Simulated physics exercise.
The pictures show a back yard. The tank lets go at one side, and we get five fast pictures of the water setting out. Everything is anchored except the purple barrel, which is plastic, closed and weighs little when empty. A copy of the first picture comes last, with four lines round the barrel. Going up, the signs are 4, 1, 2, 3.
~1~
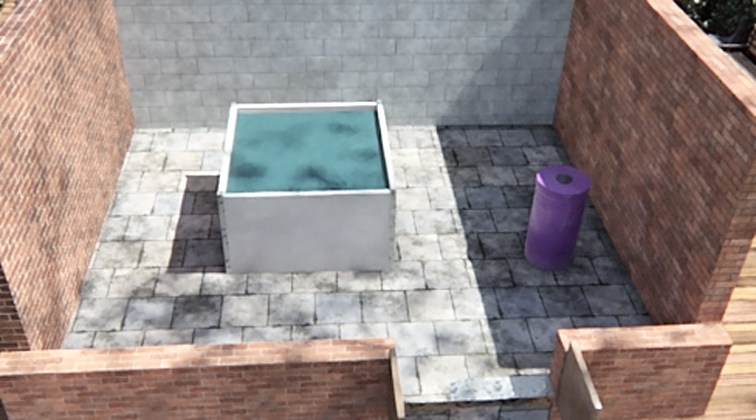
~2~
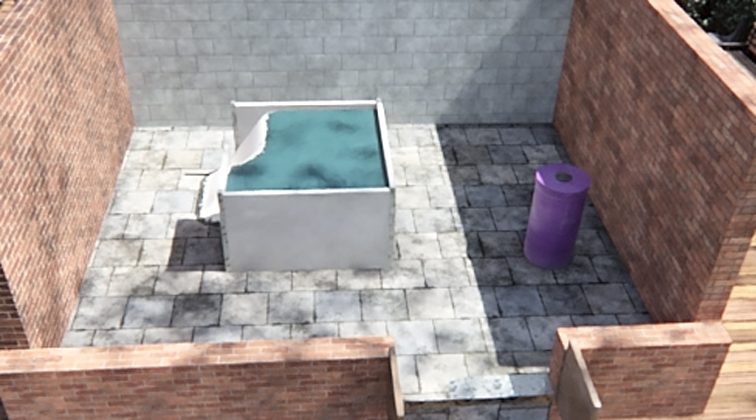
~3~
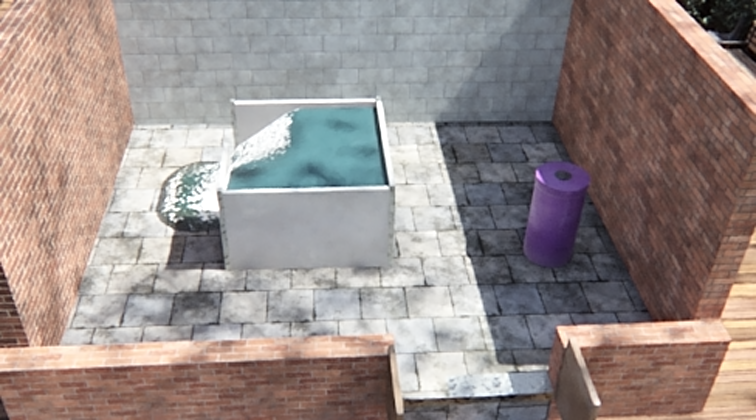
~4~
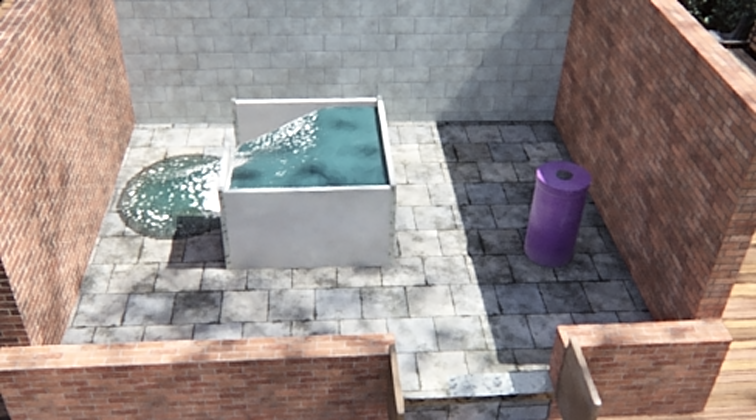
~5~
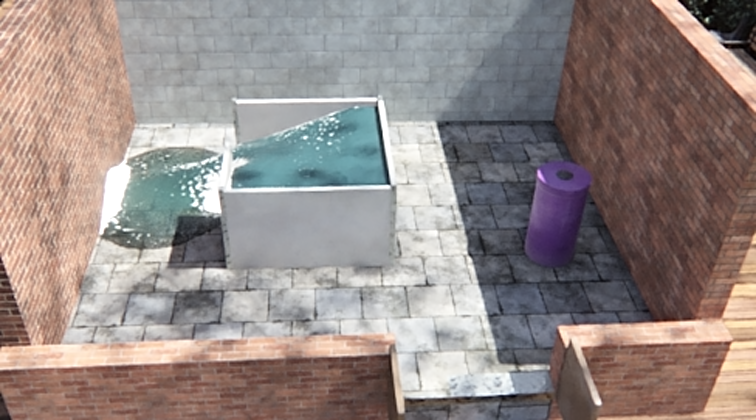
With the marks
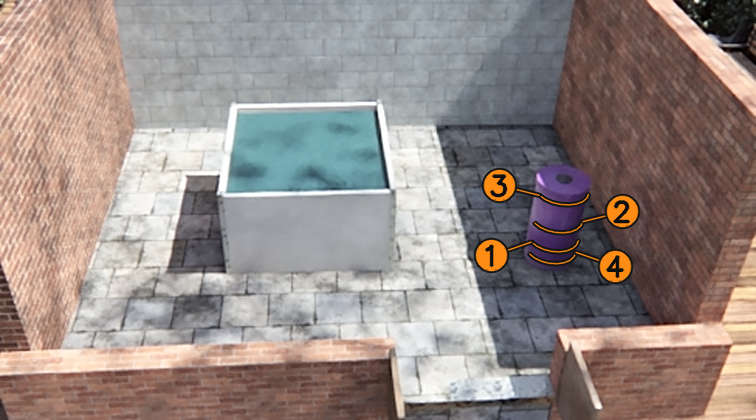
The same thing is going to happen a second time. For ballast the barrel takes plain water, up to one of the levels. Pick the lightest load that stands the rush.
Level 1 just does it.
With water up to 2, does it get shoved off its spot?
No, that is safe.
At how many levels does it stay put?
Three.
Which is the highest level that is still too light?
Level 4.
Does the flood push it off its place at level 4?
Yes, it does.
On the marked copy, 1 at (559, 251); 2 at (563, 232); 3 at (568, 204); 4 at (556, 263); from the bottom up 4, 1, 2, 3.
With 1, it does not move.
With 2, it does not move.
With 3, it does not move.
With 4, it is pushed about twice its own width away.
